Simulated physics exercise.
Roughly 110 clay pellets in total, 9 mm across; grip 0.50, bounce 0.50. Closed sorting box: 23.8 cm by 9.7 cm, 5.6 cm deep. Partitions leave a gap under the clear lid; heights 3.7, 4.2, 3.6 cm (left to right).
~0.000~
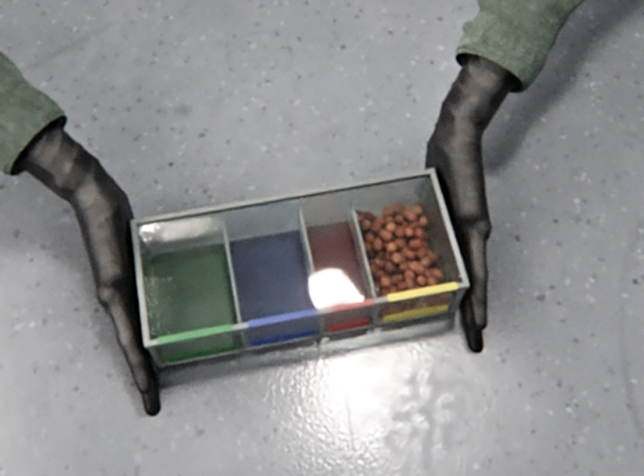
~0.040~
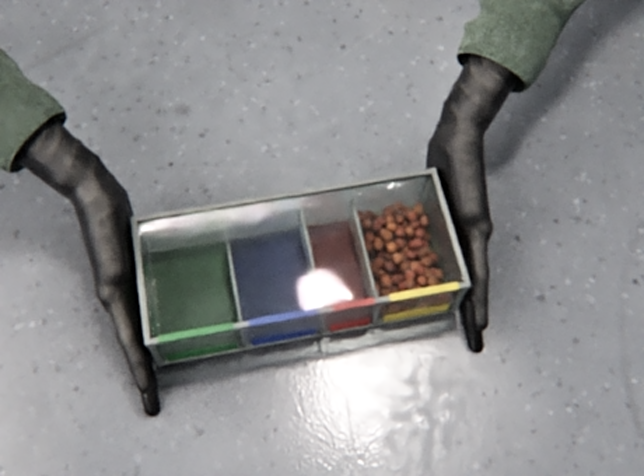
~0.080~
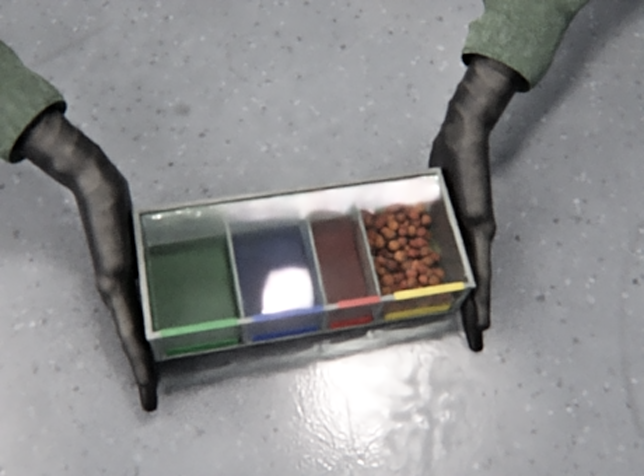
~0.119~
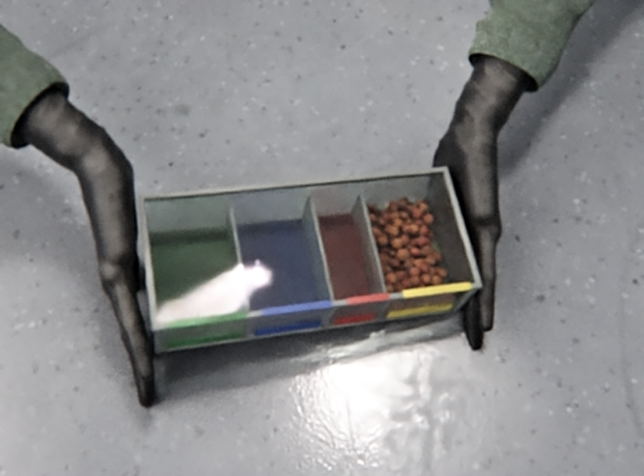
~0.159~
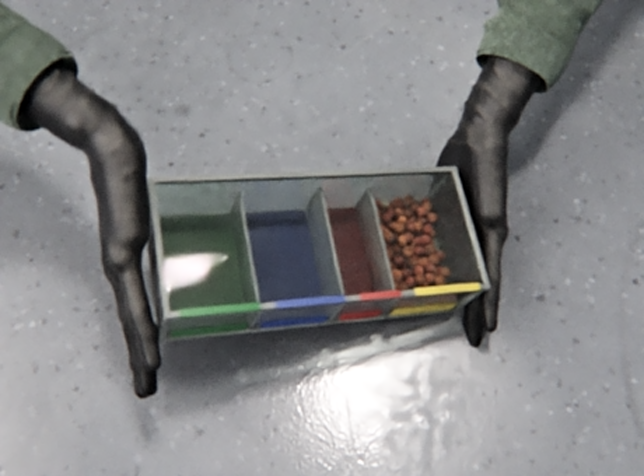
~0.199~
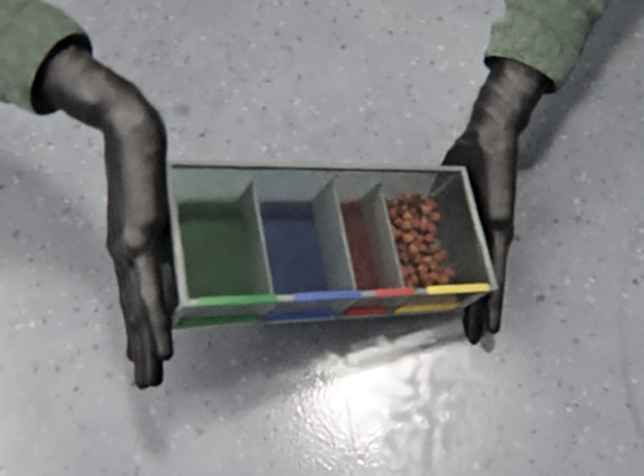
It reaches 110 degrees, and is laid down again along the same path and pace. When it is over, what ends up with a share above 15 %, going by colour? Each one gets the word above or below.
In the end red compartment: Fails to beat the threshold; blue compartment: Fails to beat the threshold; green compartment: Fails to beat the threshold; yellow compartment: Beats the threshold.
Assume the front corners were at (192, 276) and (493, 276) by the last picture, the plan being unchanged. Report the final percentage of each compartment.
The compartments end with red 0 per cent, blue 0 per cent, green 0 per cent and yellow 100 per cent.
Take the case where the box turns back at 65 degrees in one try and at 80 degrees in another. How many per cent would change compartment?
Around 0 and 0 in a hundred, respectively.
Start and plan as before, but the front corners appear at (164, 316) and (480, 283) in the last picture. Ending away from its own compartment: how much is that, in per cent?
About 0 per cent.
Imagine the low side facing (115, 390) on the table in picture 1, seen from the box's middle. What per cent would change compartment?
My guess is roughly 40 percent.
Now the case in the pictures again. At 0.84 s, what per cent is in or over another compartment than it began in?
About 0 percent.
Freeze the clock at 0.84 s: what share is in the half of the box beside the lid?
60 per cent, give or take.
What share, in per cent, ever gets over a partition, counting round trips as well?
Roughly 0 %.
After 0.84 s, tilt 110 degrees; yellow 100 %.
After 1.27 s, tilt 47 degrees; yellow 100 %.
After 1.78 s, tilt 0 degrees; yellow 100 %.
In the end, at 2.4 s, red 0 %, blue 0 %, green 0 %, yellow 100 %.
